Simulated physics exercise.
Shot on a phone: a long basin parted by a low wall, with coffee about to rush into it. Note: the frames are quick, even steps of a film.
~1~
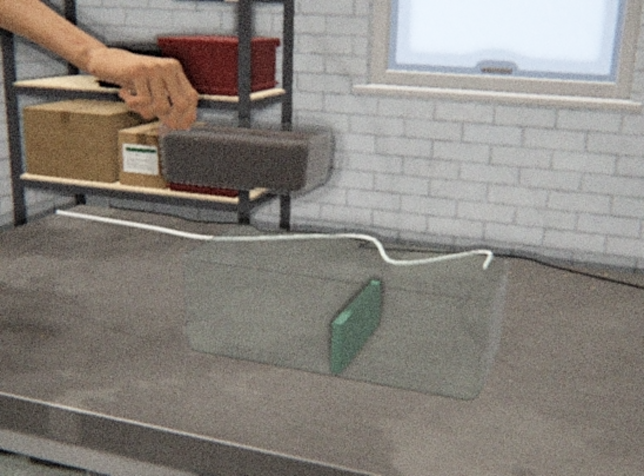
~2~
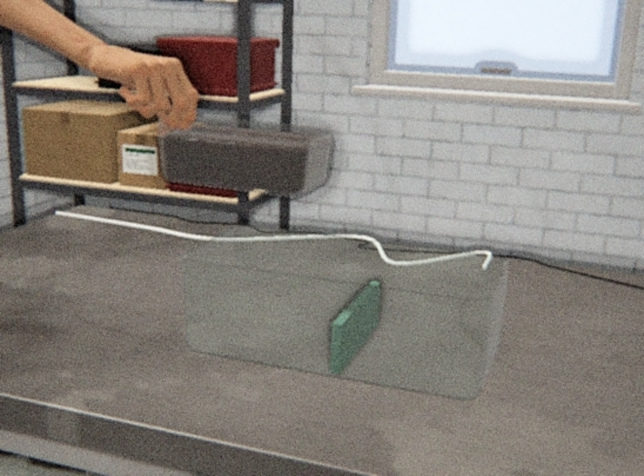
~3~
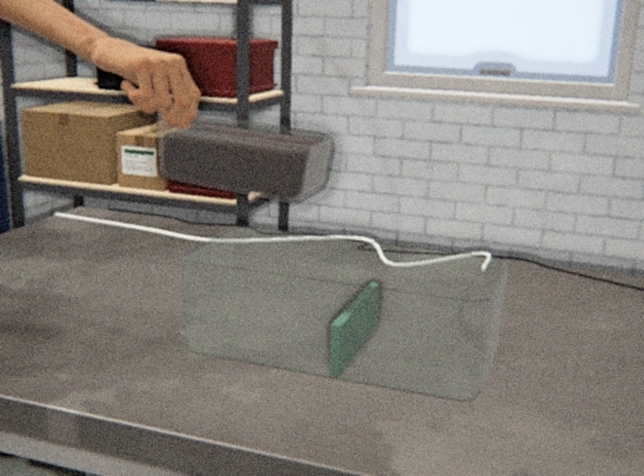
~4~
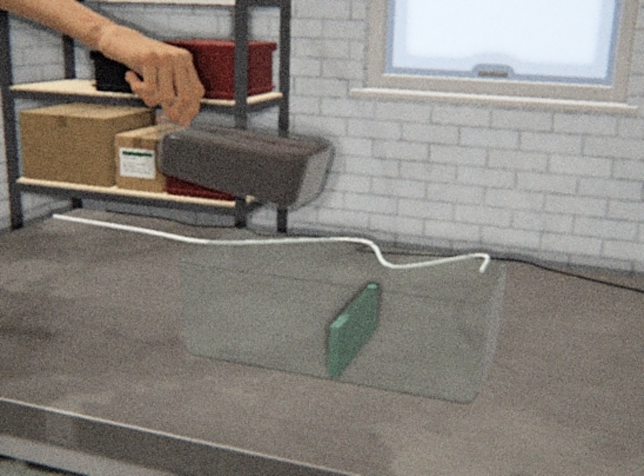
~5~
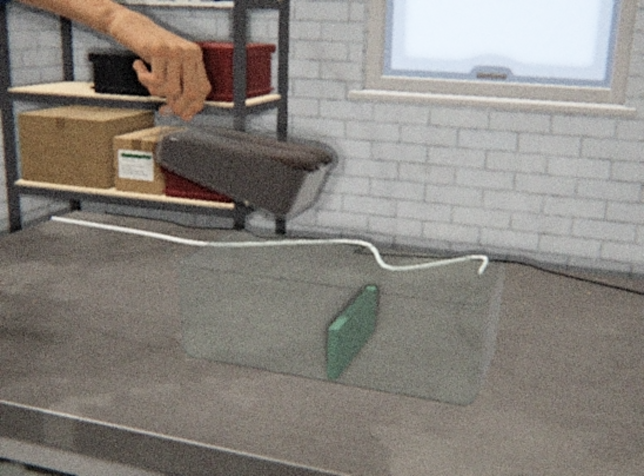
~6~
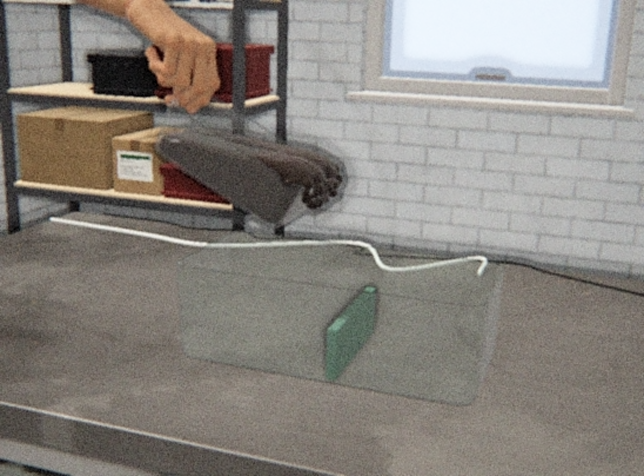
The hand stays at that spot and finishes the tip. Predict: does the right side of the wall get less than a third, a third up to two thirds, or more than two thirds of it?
It gets a third up to two thirds.
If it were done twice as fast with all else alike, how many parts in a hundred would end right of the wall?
About 15 %.
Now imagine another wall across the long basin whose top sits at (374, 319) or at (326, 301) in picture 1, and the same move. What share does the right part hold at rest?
Note: Roughly 40 % in case one, 80 % in case two.
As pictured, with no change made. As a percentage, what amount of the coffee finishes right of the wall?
Share approx. 55 %.
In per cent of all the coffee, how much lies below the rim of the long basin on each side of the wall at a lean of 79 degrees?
The left part holds close to 15 per cent, the right part close to 45.
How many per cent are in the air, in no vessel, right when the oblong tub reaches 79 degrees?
Roughly 20 %.
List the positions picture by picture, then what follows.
Tilt 0°; pouring edge (321, 135); surface from (182, 129) to (321, 142); the long basin's rim runs from (211, 241) to (501, 280); the wall's top is at (359, 302), in the first picture.
Tilt 1°; pouring edge (320, 138); surface from (182, 129) to (320, 144), in the second picture.
Tilt 5°; pouring edge (321, 144); surface from (182, 129) to (320, 147), in the third picture.
Tilt 11°; pouring edge (320, 154); surface from (182, 130) to (321, 152), in the fourth picture.
Tilt 18°; pouring edge (319, 167); surface from (180, 131) to (320, 162); 3 per cent is over the edge, in the fifth picture.
Tilt 27°; pouring edge (316, 181); surface from (179, 132) to (304, 165); 11 per cent is over the edge, in the sixth picture.
A moment on, the oblong tub is tipped on its side and 12 per cent is still to pour, 16 is left of the wall and 47 right of it.
Next, the oblong tub is tipped on its side and 4 per cent is still to pour, 37 is left of the wall and 54 right of it.
Then the oblong tub is tipped on its side and 0 per cent is still to pour, 41 is left of the wall and 54 right of it.
Later the oblong tub is tipped on its side and 0 per cent is still to pour, 41 is left of the wall and 54 right of it.
Finally, 41 per cent lies left of the wall, 54 right of it and 4 outside.
